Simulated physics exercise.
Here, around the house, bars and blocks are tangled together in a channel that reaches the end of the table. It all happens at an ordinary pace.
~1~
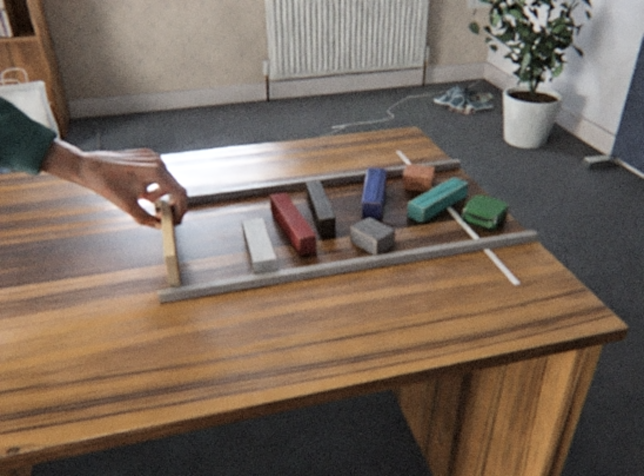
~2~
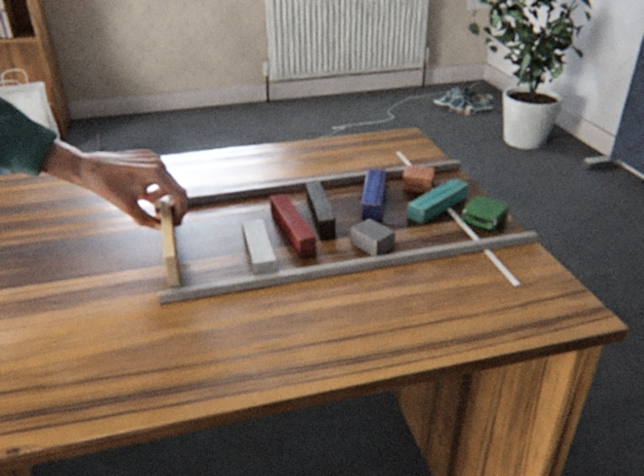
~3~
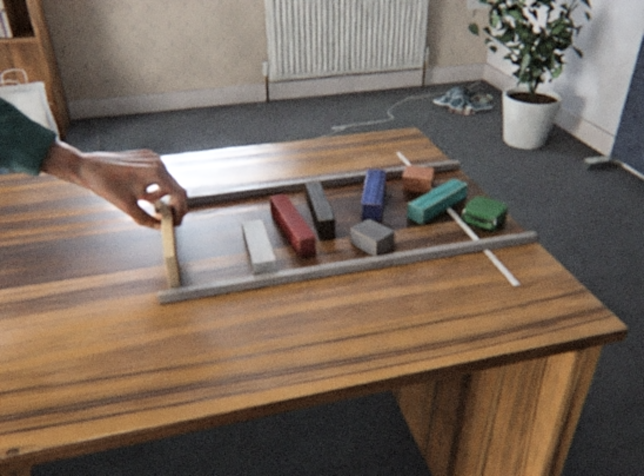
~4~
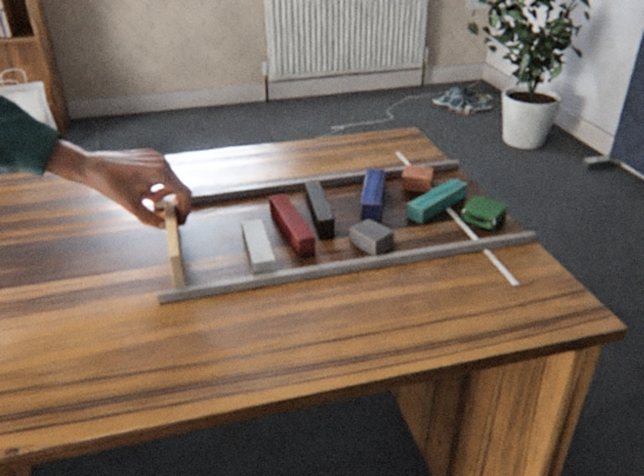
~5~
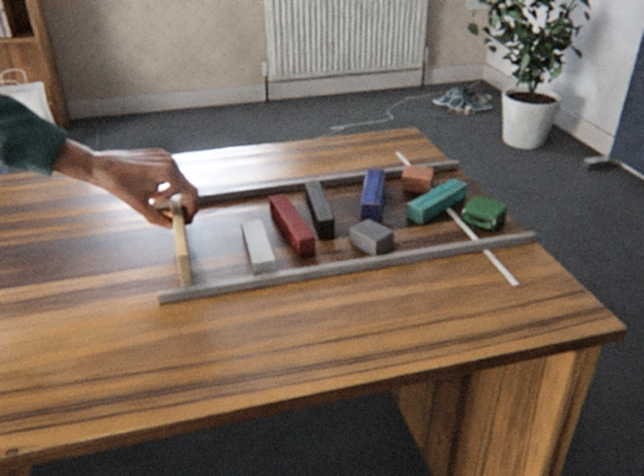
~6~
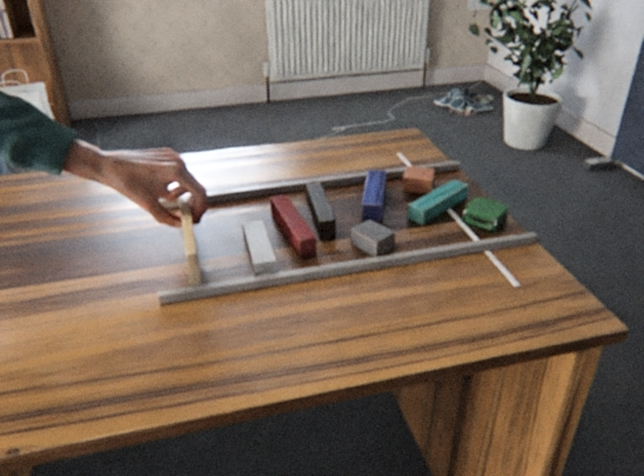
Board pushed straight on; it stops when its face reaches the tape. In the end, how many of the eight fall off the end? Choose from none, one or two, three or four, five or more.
Final count: Three or four.
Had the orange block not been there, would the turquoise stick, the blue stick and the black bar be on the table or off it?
Outcome for the turquoise stick: It drops; for the blue stick: It stays; for the black bar: It stays.
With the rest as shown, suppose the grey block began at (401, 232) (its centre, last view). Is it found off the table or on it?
In that case it keeps its place.
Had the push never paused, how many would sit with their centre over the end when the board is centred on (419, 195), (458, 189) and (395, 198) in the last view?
The numbers past the end are 1, 4 and 0.
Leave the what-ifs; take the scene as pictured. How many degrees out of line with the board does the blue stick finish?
It is near 30° out of line.
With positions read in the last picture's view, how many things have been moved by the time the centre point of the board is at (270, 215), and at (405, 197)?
At that stage 2; at the next, 8.
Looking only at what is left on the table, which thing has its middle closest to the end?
Answer - the blue stick.
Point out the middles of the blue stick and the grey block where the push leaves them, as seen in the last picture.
Final positions - blue stick around (469, 177), grey block around (511, 226).
Soon after, none off yet; green case at rest near (485, 215); turquoise stick at rest near (439, 201); orange block at rest near (419, 180).
Then, none off yet; green case at rest near (485, 215); turquoise stick moving near (445, 200); orange block at rest near (419, 180).
Further on, none off yet; green case moved a little near (499, 213); turquoise stick moved about its own width near (485, 186); orange block moved about its own width near (448, 173).
At rest, the number that fall off is three or four; fallen, orange block, turquoise stick and green case.
